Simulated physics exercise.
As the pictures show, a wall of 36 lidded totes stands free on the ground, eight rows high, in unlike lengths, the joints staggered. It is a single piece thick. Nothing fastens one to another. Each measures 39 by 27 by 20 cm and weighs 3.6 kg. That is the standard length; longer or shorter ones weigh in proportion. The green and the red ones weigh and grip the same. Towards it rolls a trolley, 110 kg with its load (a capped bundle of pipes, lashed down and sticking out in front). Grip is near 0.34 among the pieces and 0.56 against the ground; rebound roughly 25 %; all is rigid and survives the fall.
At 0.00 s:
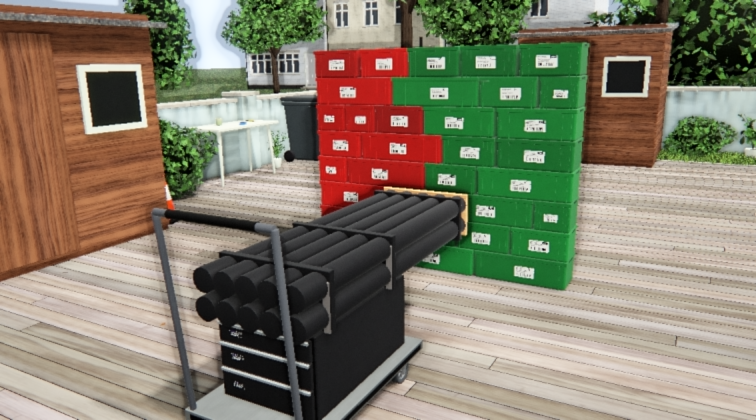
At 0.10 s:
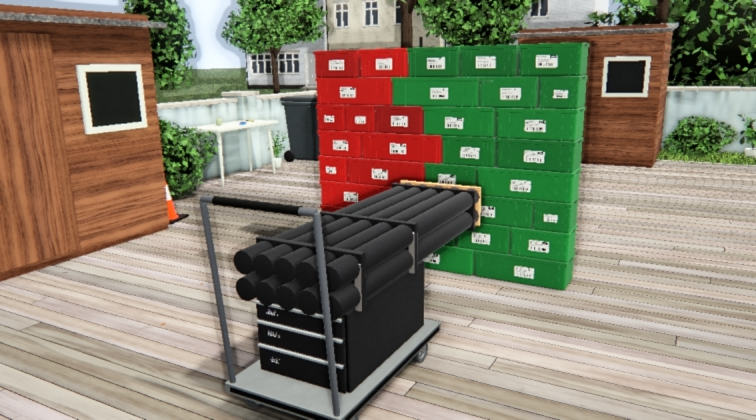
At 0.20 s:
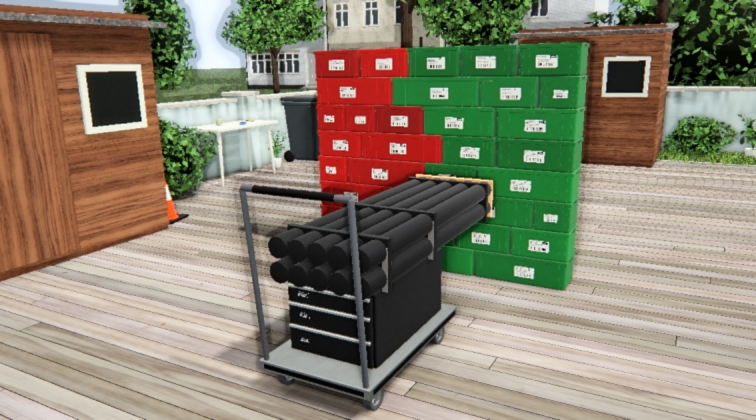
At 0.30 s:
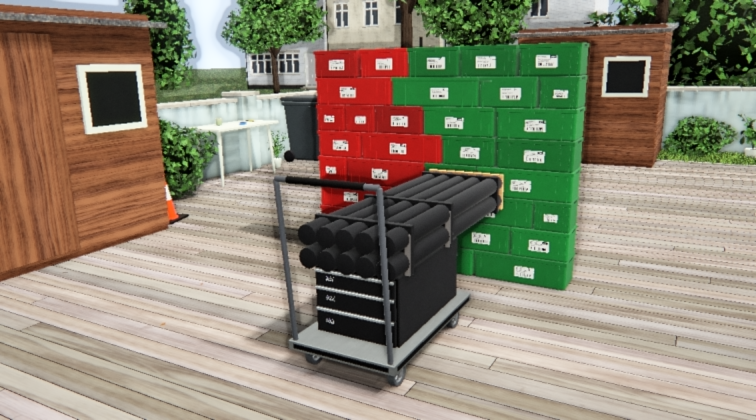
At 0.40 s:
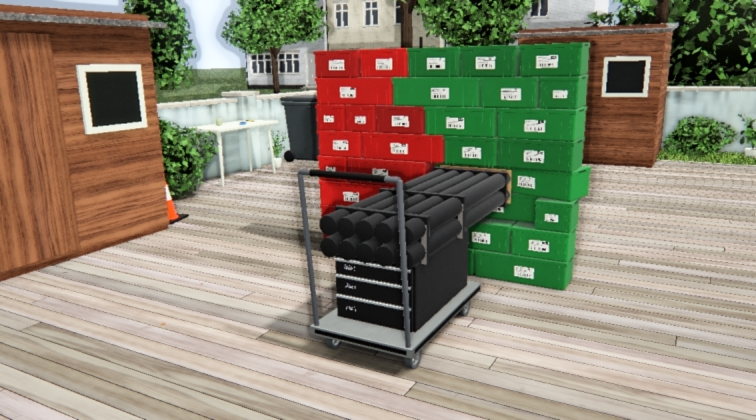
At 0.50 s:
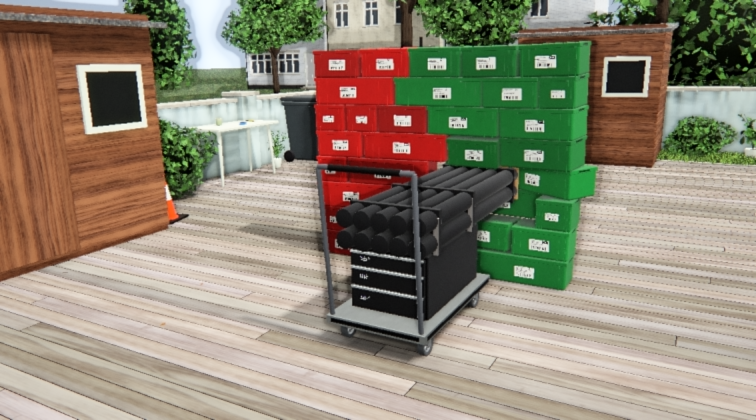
Outdoors on wooden decking, a trolley carrying lashed black pipes rolling into a red and green tote wall, pushing several totes out of line.
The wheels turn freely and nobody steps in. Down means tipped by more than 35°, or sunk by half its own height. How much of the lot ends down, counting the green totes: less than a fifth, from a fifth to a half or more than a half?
Ending down: Over a half.
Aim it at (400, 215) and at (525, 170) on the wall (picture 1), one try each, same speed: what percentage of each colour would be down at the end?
Red 60 then 0, green 10 then 30 per cent.
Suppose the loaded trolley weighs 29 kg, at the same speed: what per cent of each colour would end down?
In that case red 0, green 0 per cent.
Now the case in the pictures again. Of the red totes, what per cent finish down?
By colour: Red 10 per cent.
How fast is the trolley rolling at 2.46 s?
About 0.0 m/s.
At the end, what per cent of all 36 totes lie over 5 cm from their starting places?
It is 70 per cent.
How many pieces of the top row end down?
4 of them.
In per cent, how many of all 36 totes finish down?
Near 45 per cent.
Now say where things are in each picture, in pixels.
In the first frame (pixels give the middle of a visible side), load (464, 209) 72 cm short of the wall; top green tote (487, 61); top red tote (335, 64); none has stirred.
The second frame shows load (478, 201) 49 cm short of the wall; top green tote (487, 61).
The third frame shows load (490, 193) 26 cm short of the wall; top green tote (487, 61).
The fourth frame shows load (501, 187) 35 mm short of the wall; top green tote (487, 61).
The fifth frame shows load (509, 182) 15 cm into the wall's line; top green tote (487, 62); movement in 9 of them.
The sixth frame shows load (516, 178) 31 cm into the wall's line; top green tote (487, 62); top red tote (335, 64); steepest lean 9°, the tote at (471, 154); movement in 23 of them.
After 1.20 s, load 85 cm past the wall's line, stopped; 2 of the 20 green totes down (2 of 36 in all colours); top green tote 25 cm from its place.
After 2.46 s, load 83 cm past the wall's line, stopped; 14 of the 20 green totes down (15 of 36 in all colours); top green tote upside down.
In the end (4.5 s), load 83 cm past the wall's line, still rolling; 15 of the 20 green totes down (16 of 36 in all colours); top green tote upside down; top red tote unmoved. That is 75 per cent. From the last view, middles, top green tote near (549, 240), top red tote near (345, 64).
